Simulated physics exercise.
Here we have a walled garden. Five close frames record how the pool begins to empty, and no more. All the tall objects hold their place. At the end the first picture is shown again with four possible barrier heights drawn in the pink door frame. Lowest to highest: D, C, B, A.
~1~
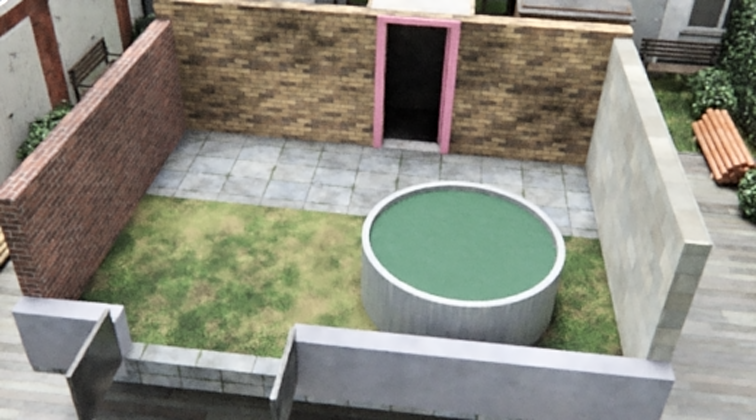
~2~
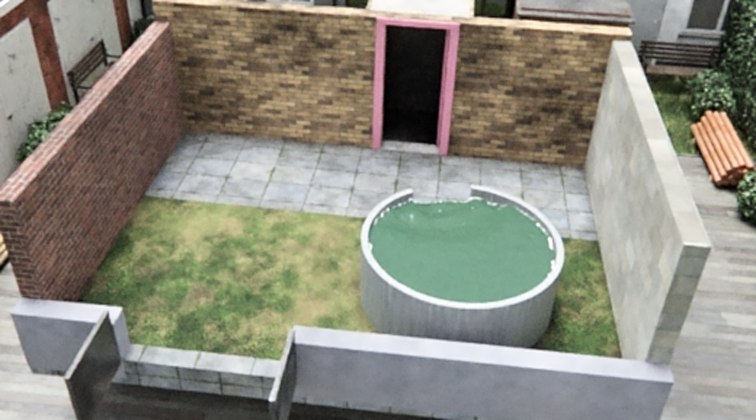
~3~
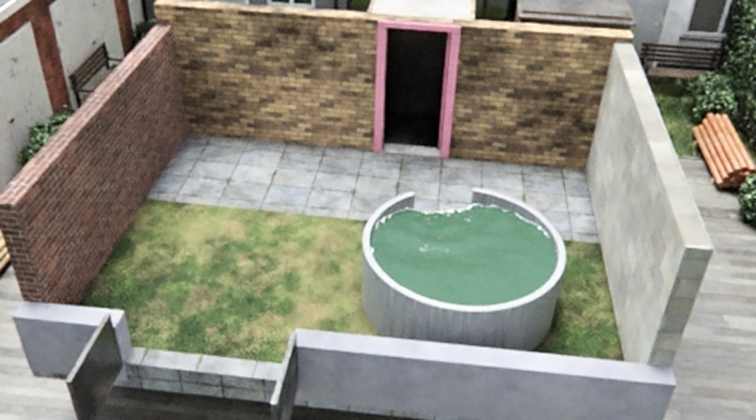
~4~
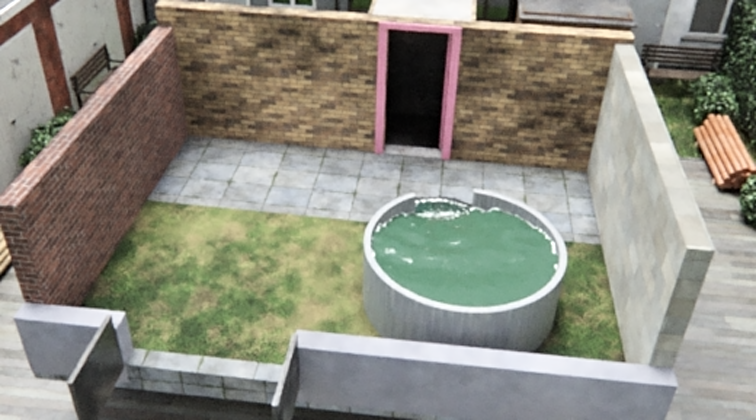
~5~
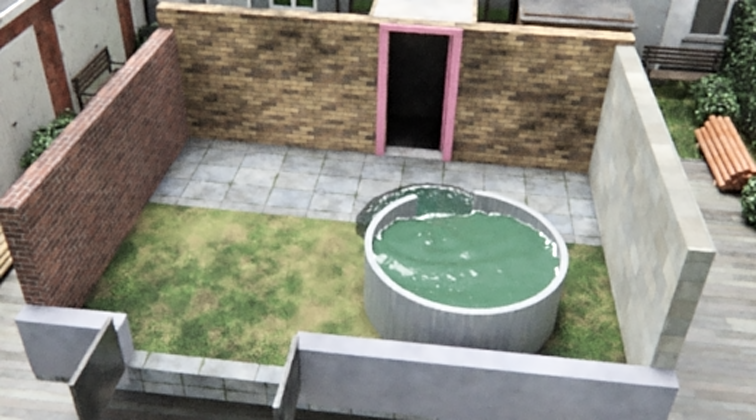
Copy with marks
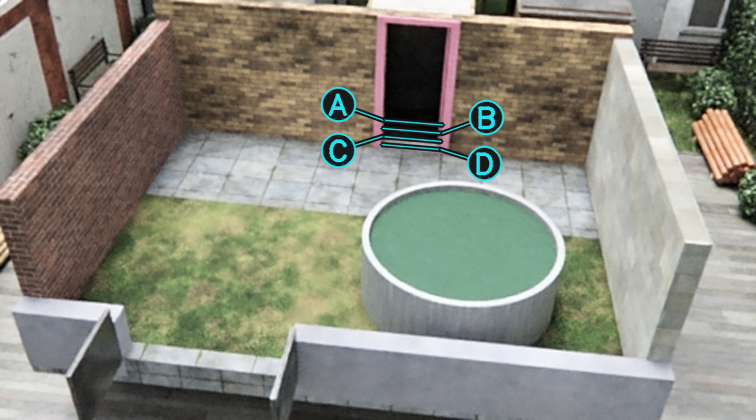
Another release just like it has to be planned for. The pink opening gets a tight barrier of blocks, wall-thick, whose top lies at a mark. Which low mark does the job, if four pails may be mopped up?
B will do.
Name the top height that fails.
It is C.
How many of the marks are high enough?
Two of the four.
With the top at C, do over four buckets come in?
Yes.
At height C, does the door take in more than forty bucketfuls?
No, less.
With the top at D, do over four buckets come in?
Yes.
On the marked copy, A at (412, 122); B at (412, 130); C at (411, 139); D at (411, 147); from the bottom up D, C, B, A.
With A, nothing gets over.
With B, a splash gets over, under a bucket.
With C, about 12 bucketfuls get in.
With D, dozens of bucketfuls pour in.
